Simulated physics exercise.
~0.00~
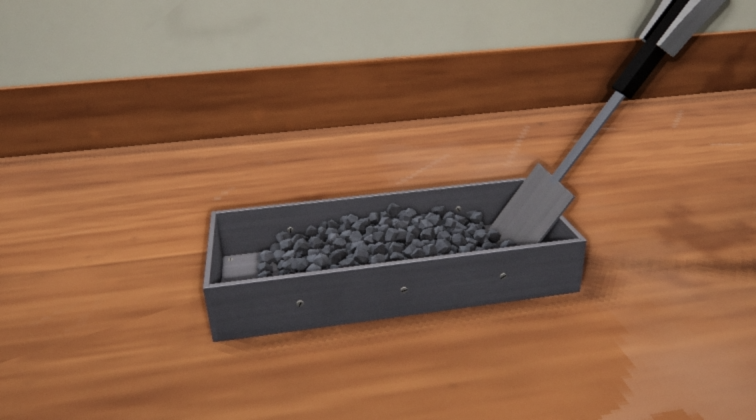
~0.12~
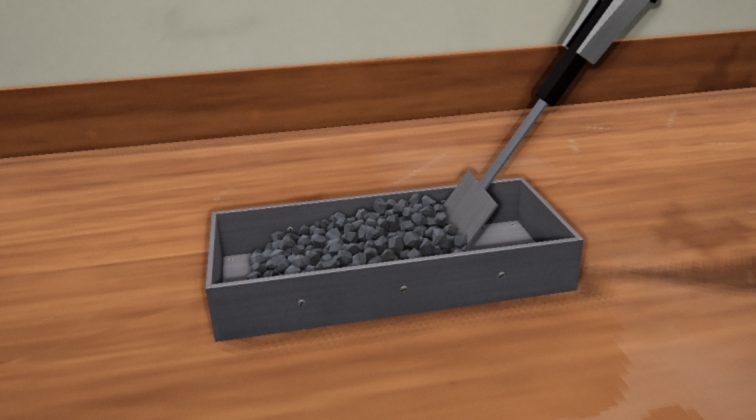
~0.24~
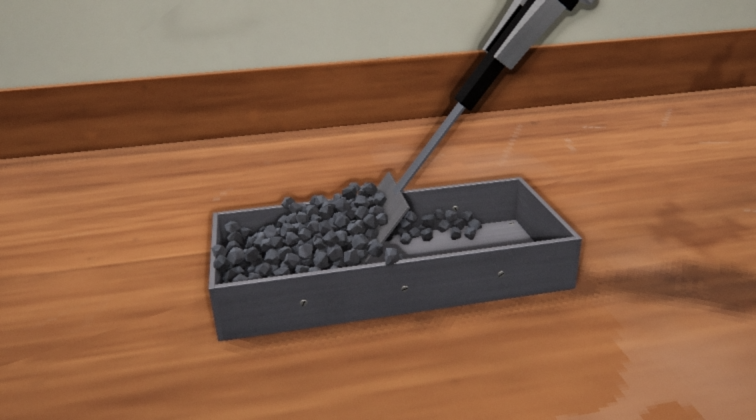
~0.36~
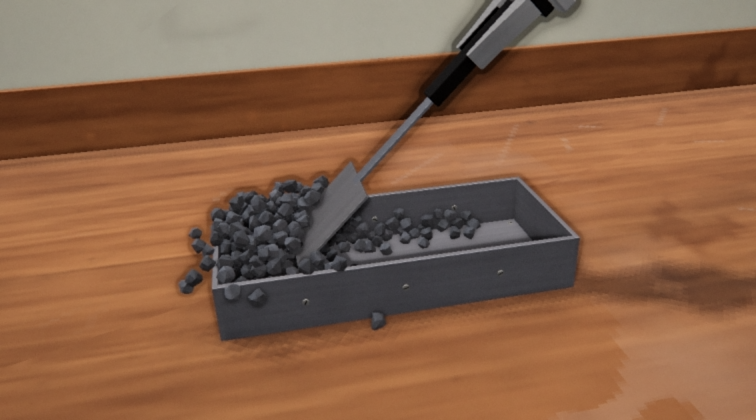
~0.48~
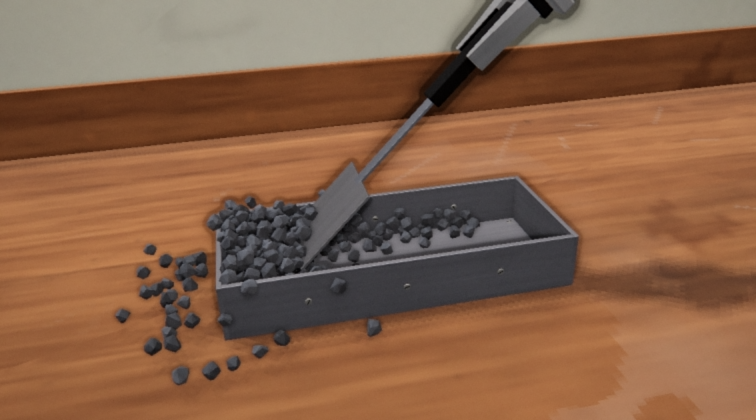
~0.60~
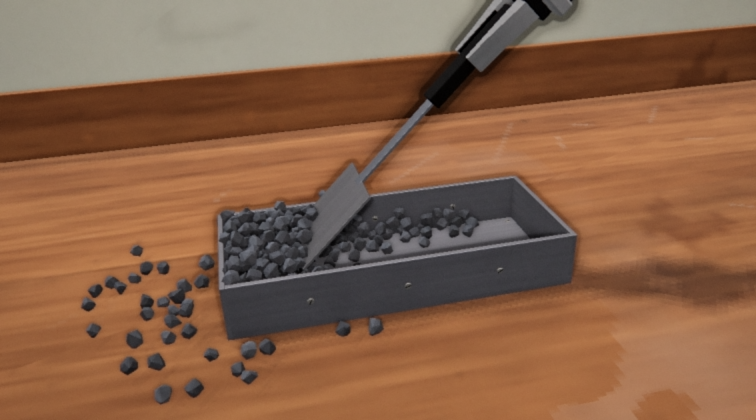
On a wooden tabletop, a robot-held spatula pushing dark pebbles leftward along a grey tray, some spilling over and scattering beside it.
